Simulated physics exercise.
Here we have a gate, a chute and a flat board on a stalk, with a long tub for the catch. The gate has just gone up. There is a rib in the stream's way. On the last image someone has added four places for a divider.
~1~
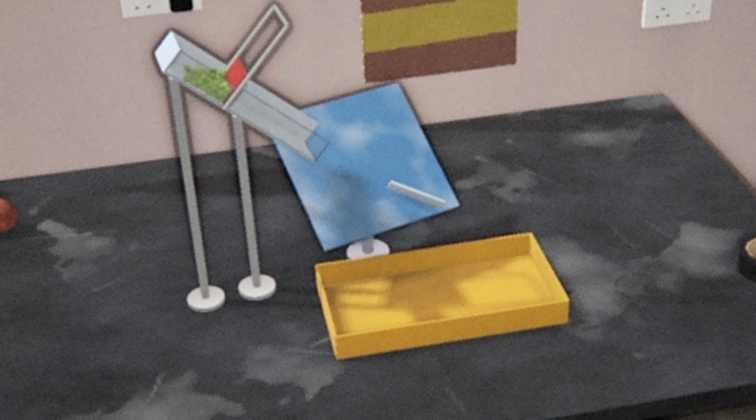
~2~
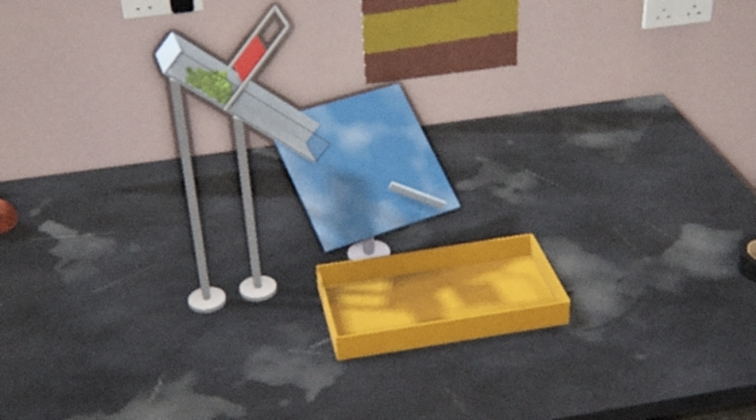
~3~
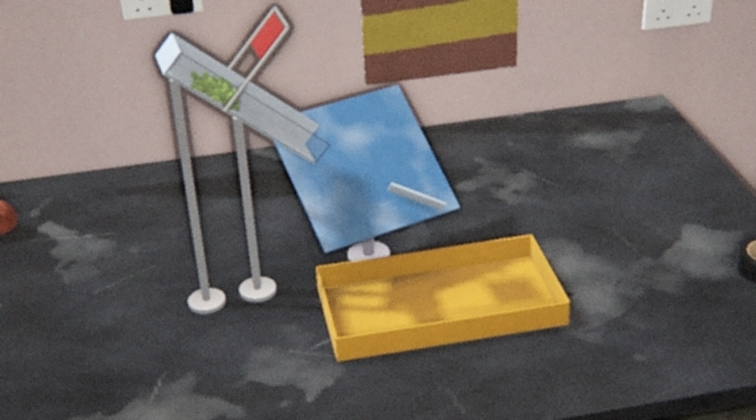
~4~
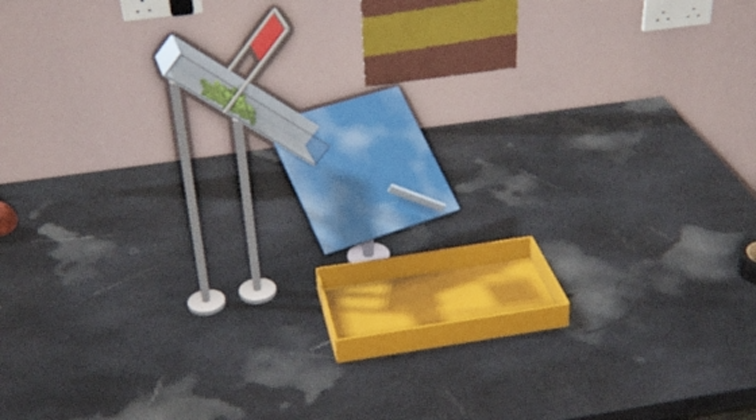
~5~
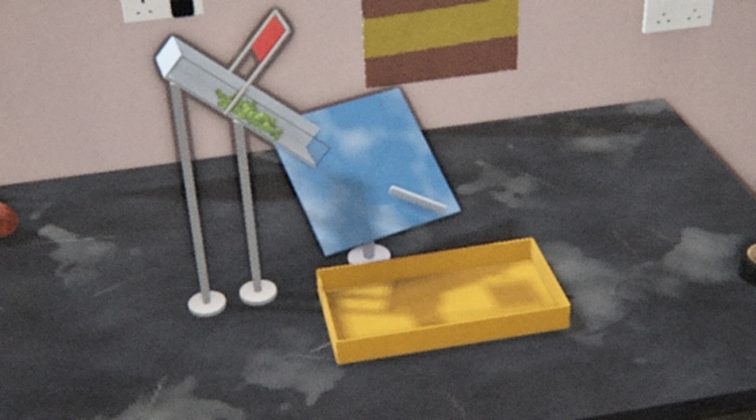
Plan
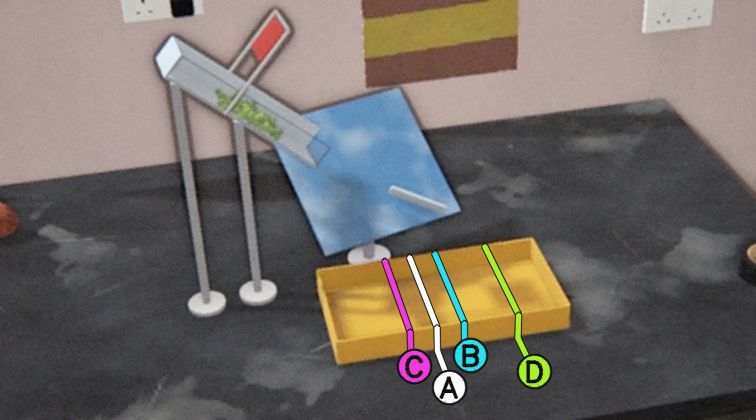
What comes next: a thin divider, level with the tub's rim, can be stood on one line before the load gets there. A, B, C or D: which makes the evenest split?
B works best here.
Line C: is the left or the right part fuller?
More lands on the right.
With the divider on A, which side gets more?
Right.
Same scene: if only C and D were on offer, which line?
It is D.
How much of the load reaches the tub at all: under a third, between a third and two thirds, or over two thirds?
Over two thirds.
On the marked copy, line A crosses the front rim at (436, 326); line B crosses the front rim at (464, 322); line C crosses the front rim at (409, 330); line D crosses the front rim at (518, 313).
If A is chosen, of what is caught, a small share on the left of the divider, the bulk on the right.
If B is chosen, of what is caught, close to a third on the left of the divider, close to two thirds on the right.
If C is chosen, of what is caught, only a few on the left of the divider, all but a few on the right.
If D is chosen, of what is caught, the bulk on the left of the divider, close to a quarter on the right.
